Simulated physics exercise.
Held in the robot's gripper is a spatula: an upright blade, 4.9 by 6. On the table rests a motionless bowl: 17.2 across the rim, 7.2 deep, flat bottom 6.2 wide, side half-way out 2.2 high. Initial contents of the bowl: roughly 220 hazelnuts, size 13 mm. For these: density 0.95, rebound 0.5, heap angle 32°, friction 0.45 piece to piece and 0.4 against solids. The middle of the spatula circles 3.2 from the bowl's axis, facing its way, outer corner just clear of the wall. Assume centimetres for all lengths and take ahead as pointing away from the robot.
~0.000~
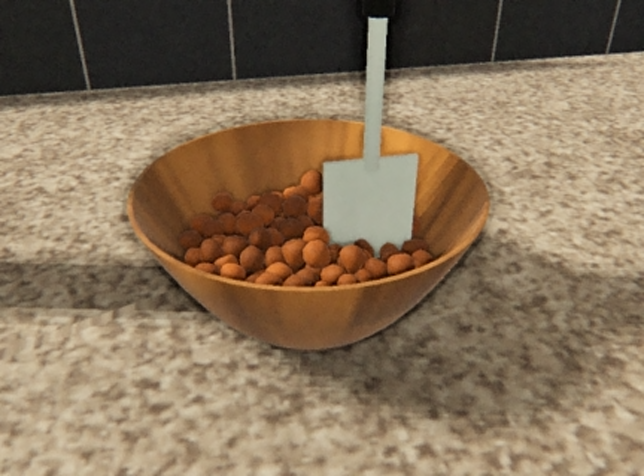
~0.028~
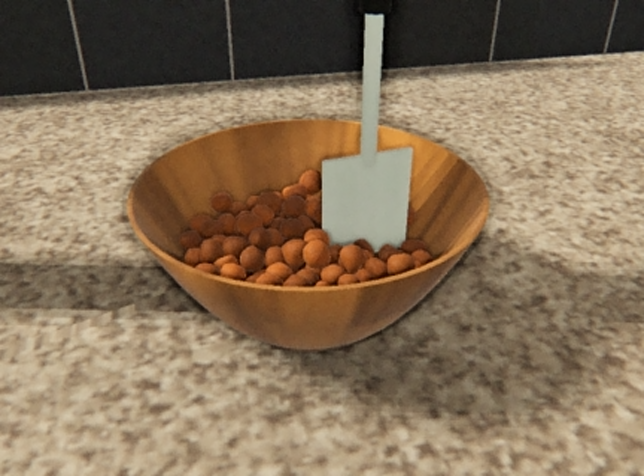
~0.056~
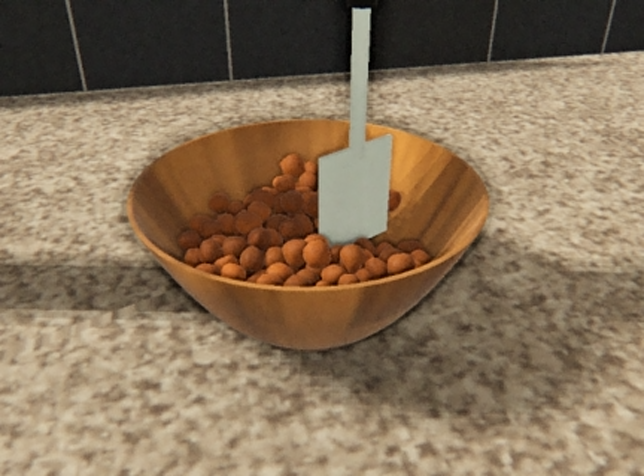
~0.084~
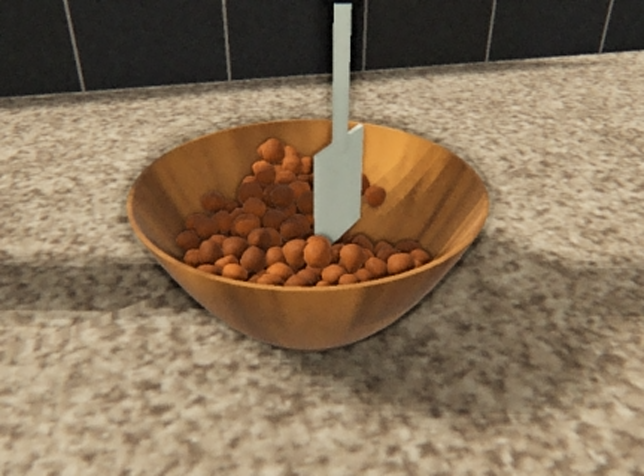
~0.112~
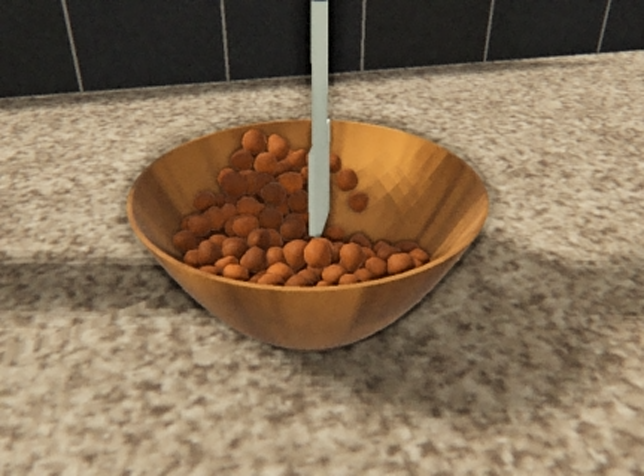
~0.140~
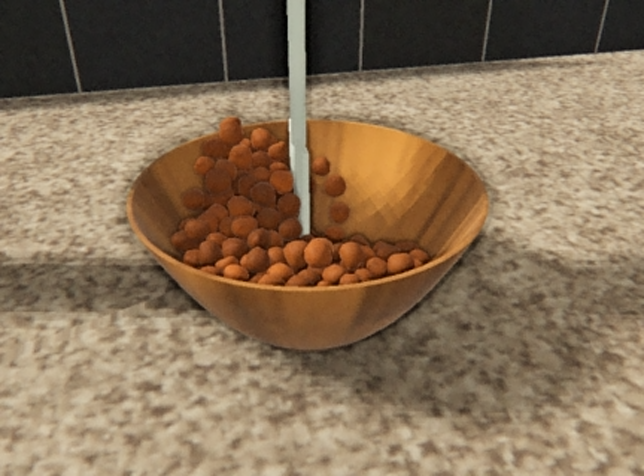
A pale spatula sweeping leftward through hazelnuts in a wooden bowl, turning edge-on and pushing them up the left side.
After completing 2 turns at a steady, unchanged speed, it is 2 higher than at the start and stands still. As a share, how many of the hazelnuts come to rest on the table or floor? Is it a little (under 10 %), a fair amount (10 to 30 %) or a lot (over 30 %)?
A fair amount, 10 to 30 %.
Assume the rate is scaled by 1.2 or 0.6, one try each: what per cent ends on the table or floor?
First try close to 30, second close to 5, in per cent.
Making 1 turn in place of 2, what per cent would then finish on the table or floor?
I'd expect around 15 per cent.
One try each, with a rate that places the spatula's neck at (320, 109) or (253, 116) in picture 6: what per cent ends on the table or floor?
Roughly 5 per cent on the first try and 35 per cent on the second.
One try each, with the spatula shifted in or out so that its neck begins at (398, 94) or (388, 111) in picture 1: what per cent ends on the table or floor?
10 and 20 %.
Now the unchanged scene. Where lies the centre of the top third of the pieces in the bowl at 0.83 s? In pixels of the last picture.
About (269, 264).
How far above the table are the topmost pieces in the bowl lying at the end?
I'd say close to 6.5 centimetres.
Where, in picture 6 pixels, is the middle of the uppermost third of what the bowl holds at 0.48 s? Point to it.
Somewhere around (411, 203) in the last view.
After 0.48 s, 334° round, highest piece 10 above the table; 203 in the bowl, 15 on the table or floor, 4 in flight or on the tool.
After 0.83 s, 222° round, highest piece 8 above the table; 186 in the bowl, 32 on the table or floor, 4 in flight or on the tool.
After 1.20 s, 0° round, highest piece 6 above the table; 185 in the bowl, 37 on the table or floor.
After 1.90 s, 0° round, highest piece 6 above the table; 185 in the bowl, 37 on the table or floor.
In the end, 185 in the bowl, 37 on the table or floor. That is 17 % on the table or floor.
